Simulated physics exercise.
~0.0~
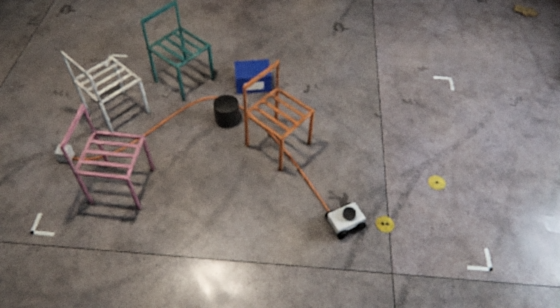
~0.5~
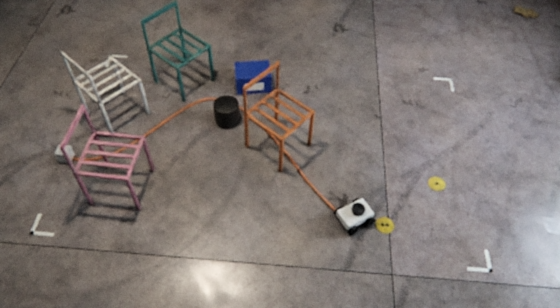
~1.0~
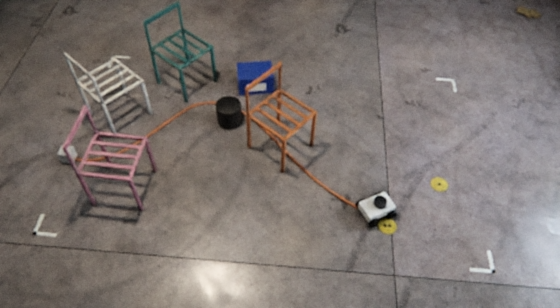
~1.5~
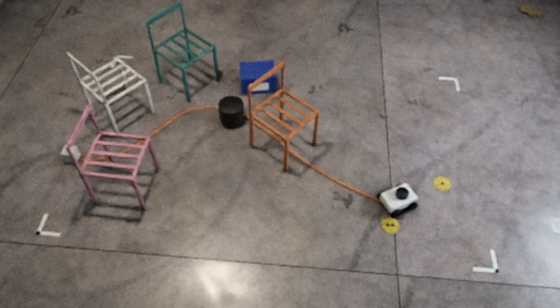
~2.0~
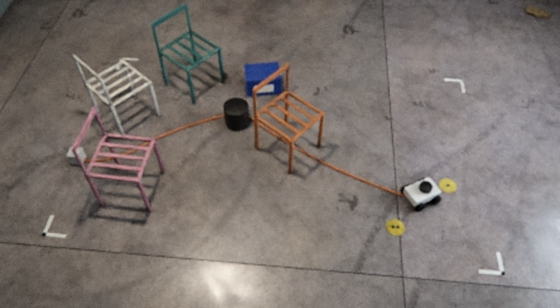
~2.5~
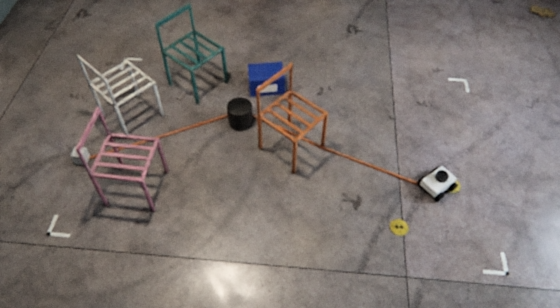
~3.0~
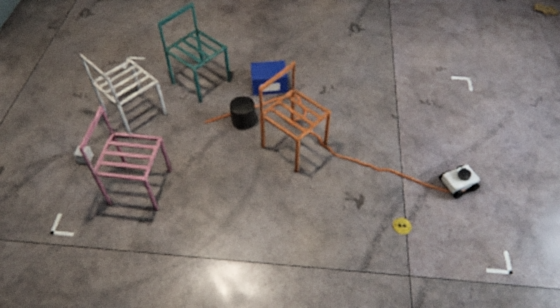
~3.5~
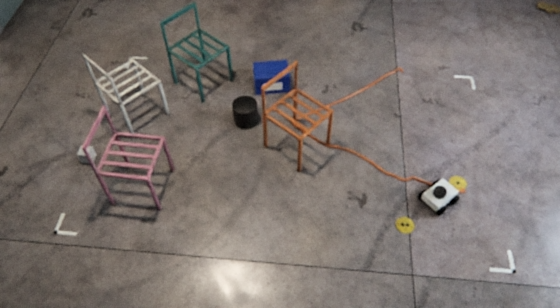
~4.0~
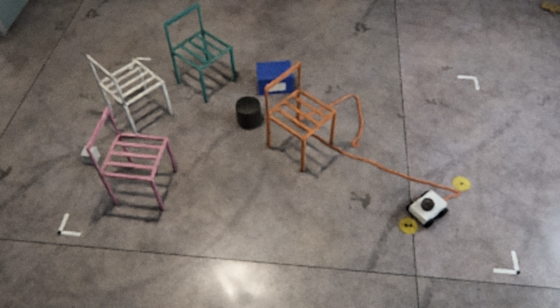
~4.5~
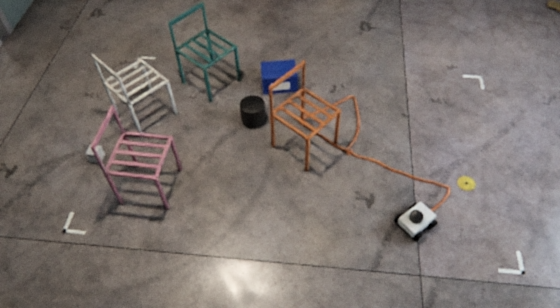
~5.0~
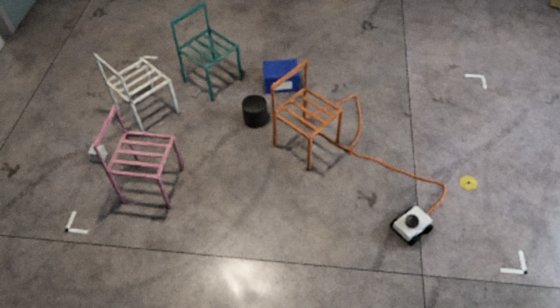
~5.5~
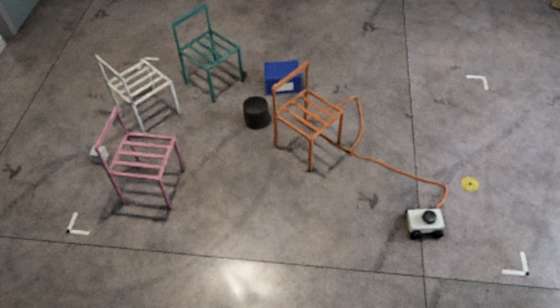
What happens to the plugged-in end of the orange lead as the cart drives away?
It pulls free once the lead is drawn straight, and the loose end finishes lying to the right of the orange chair.
